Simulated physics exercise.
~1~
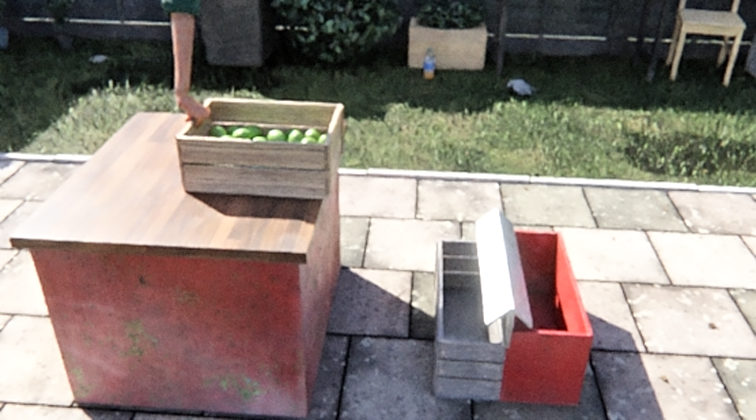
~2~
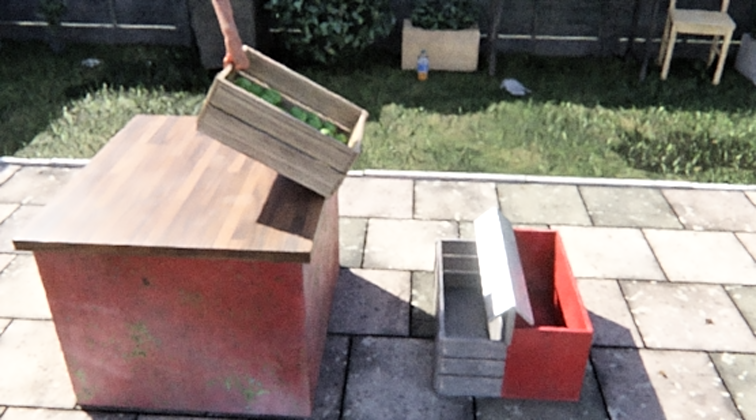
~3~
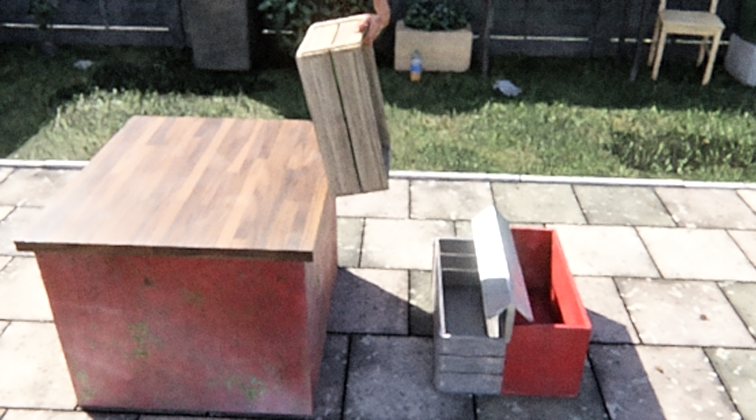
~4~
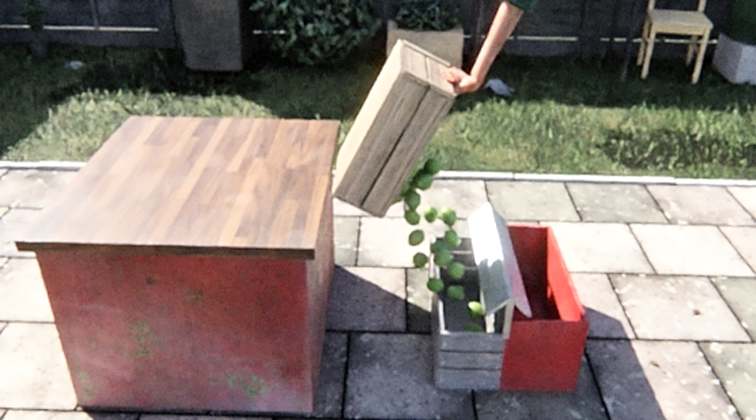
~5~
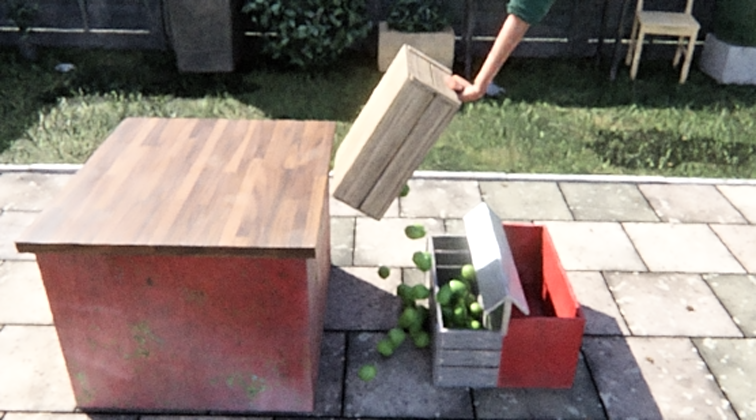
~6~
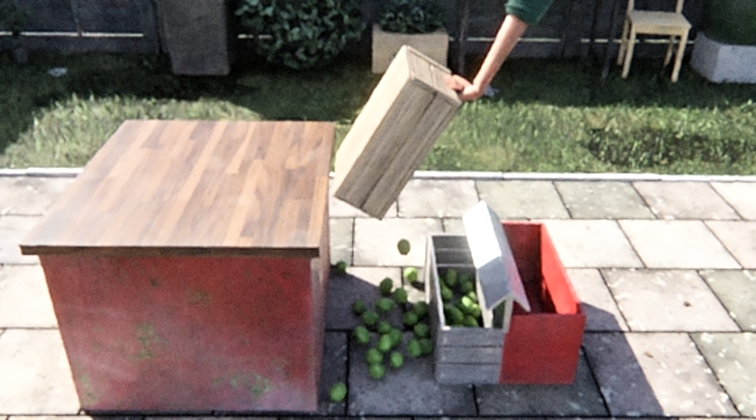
Hand tipping wooden crate of limes off a bench, spilling them into a grey tote and onto paving, red trough staying empty.
